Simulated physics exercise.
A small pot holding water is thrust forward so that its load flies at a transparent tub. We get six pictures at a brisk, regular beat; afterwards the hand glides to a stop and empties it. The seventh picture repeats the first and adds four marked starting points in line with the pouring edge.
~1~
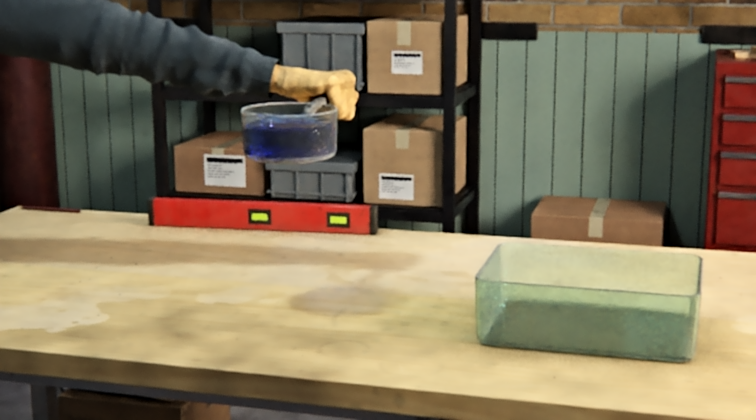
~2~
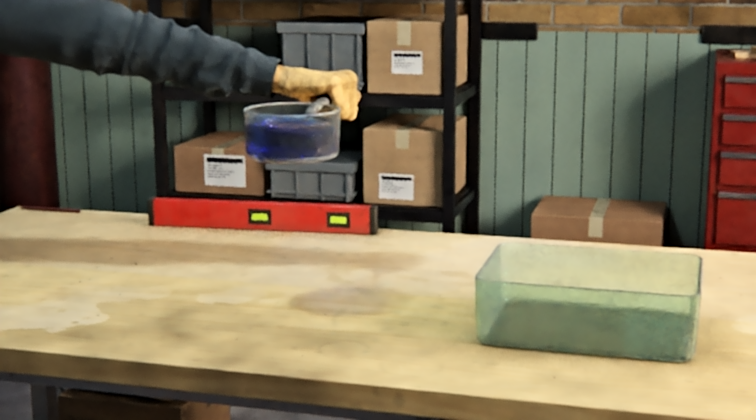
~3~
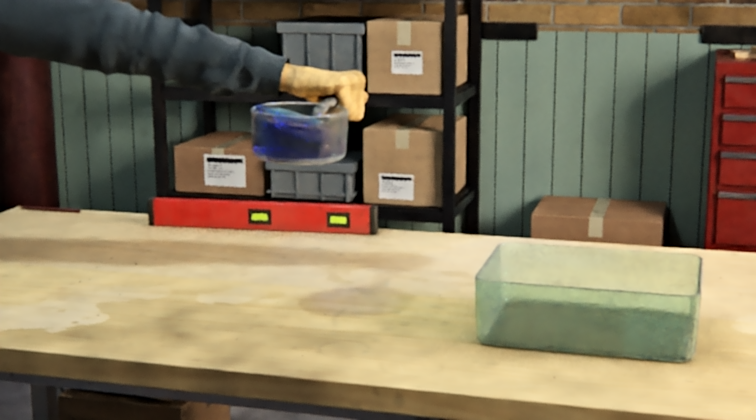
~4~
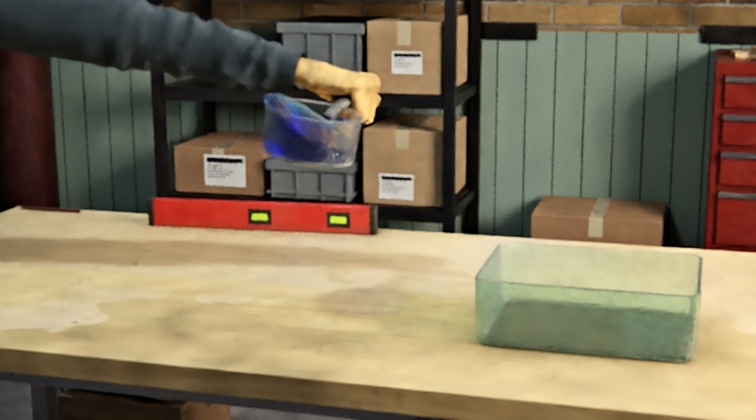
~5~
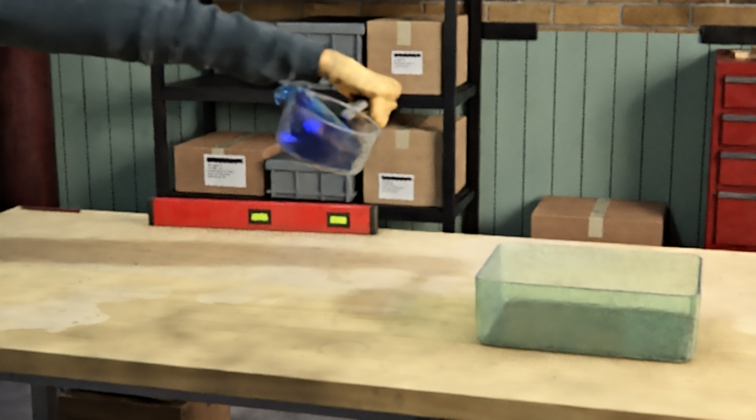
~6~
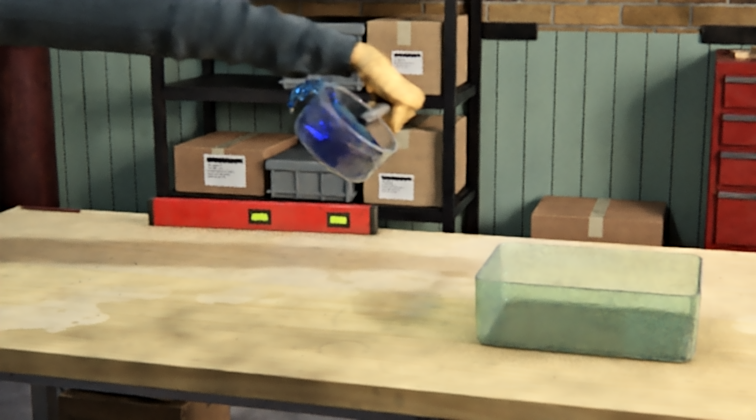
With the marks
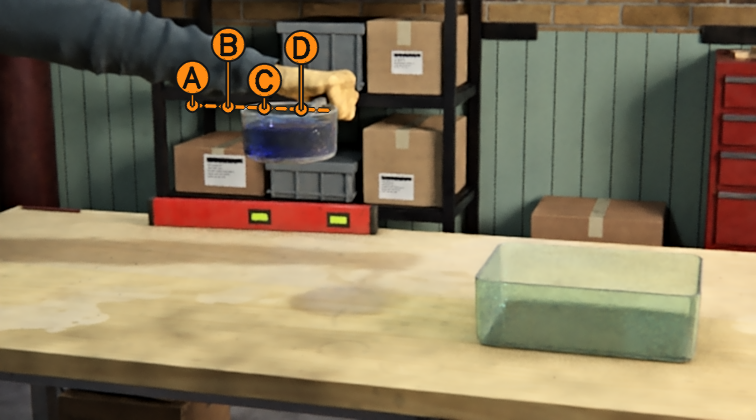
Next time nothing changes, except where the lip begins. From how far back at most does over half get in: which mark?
I would pick dot D.
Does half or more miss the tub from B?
Yes, it does.
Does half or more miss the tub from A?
Yes, that goes wrong.
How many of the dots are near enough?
One of them.
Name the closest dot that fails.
The answer is C.
On the marked copy, A at (192, 105); B at (228, 106); C at (264, 108); D at (301, 109).
For dot A, about 0 % lands in the tub, 100 % falls short.
For dot B, about 0 % lands in the tub, 97 % falls short and 3 % goes beside or beyond.
For dot C, about 8 % lands in the tub, 87 % falls short and 5 % goes beside or beyond.
For dot D, about 72 % lands in the tub, 15 % falls short and 13 % goes beside or beyond.
